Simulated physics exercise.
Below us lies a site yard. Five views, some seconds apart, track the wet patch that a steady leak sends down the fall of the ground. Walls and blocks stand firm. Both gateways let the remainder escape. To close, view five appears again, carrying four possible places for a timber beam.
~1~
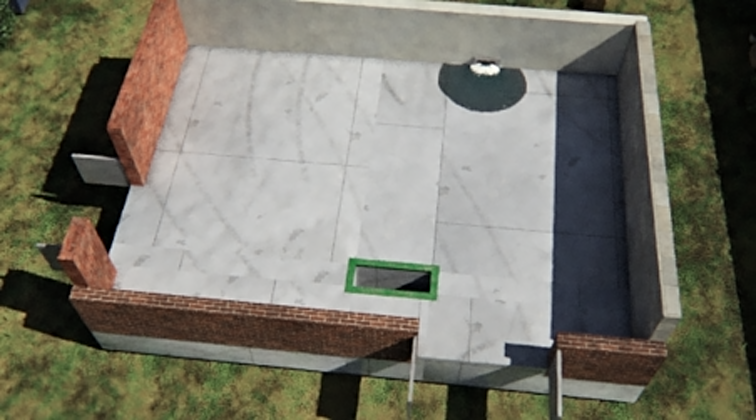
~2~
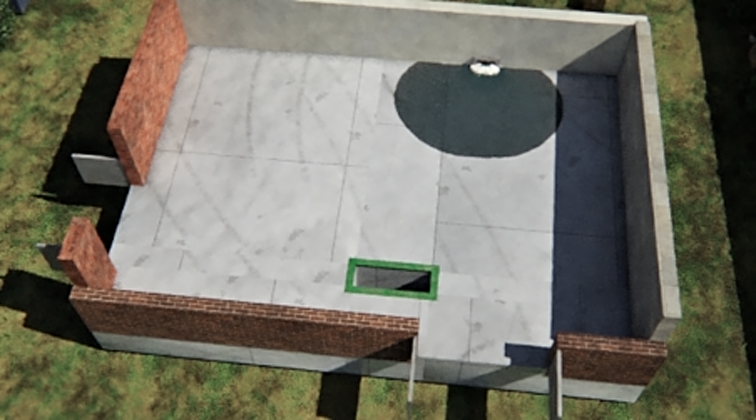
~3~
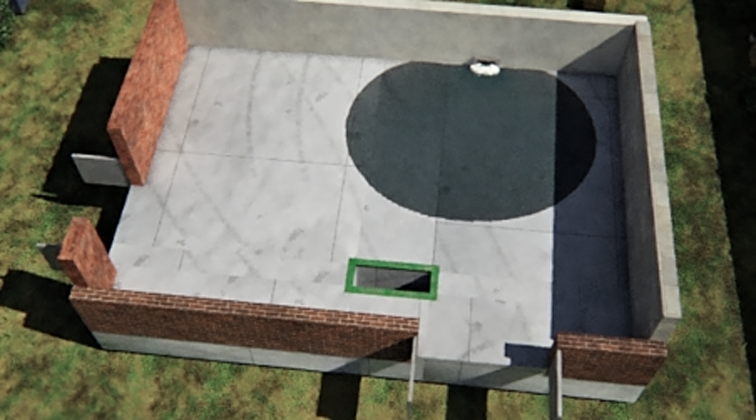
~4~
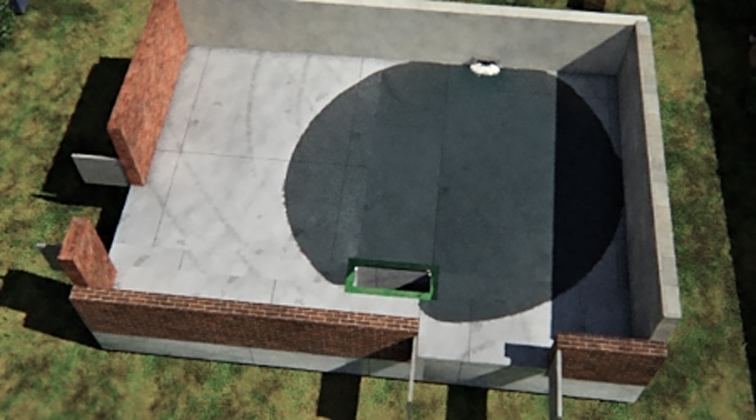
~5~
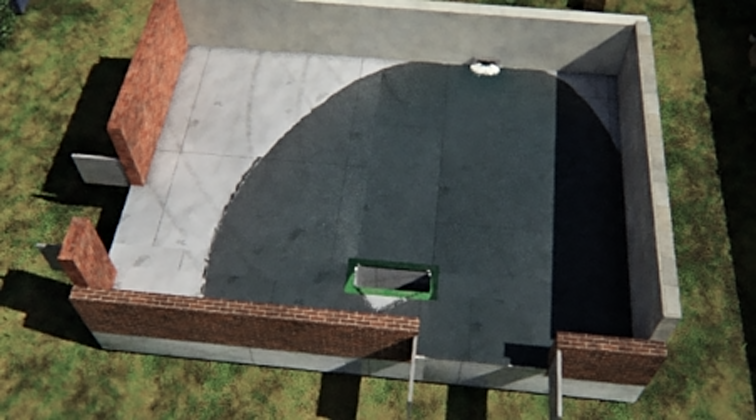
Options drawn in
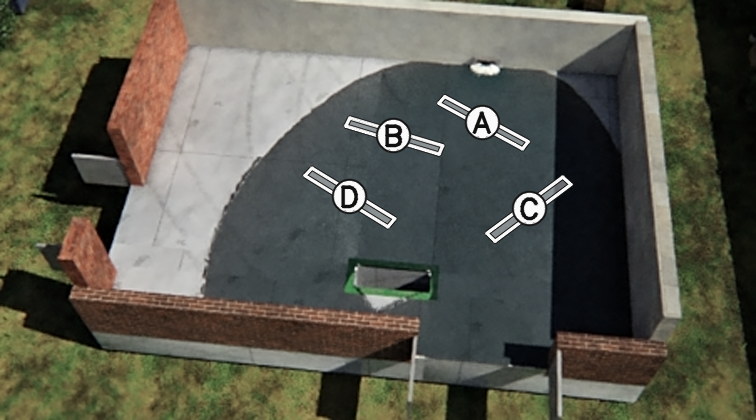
A dark wet patch spreads from the back wall across the yard and around the green drain.
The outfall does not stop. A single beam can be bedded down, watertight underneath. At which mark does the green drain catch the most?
Choose C.
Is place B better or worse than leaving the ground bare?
It is worse.
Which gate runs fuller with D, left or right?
The right gate.
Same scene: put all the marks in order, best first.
Best to worst: C, D, B, A.
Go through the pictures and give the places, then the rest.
Outfall at (486, 62); green drain at (392, 279); open gate at (131, 228); open gate at (482, 349); water covers 3 % of the ground and shows as far out as (465, 104); green drain still dry.
Water covers 11 % of the ground and shows as far out as (489, 156); green drain still dry.
Water covers 25 % of the ground and shows as far out as (447, 215); green drain still dry.
Water covers 47 % of the ground and shows as far out as (315, 263); green drain taking water.
Water covers 65 % of the ground and shows as far out as (221, 275); green drain taking water.
On the marked copy, A from (441, 100) to (525, 145); B from (347, 122) to (440, 149); C from (491, 237) to (566, 180); D from (308, 171) to (391, 222).
Choosing A, about 13 % of the stream runs into the green drain, about 87 % out by the gates.
Choosing B, about 20 % of the stream runs into the green drain, about 78 % out by the gates.
Choosing C, about 48 % of the stream runs into the green drain, about 51 % out by the gates.
Choosing D, about 29 % of the stream runs into the green drain, about 67 % out by the gates.
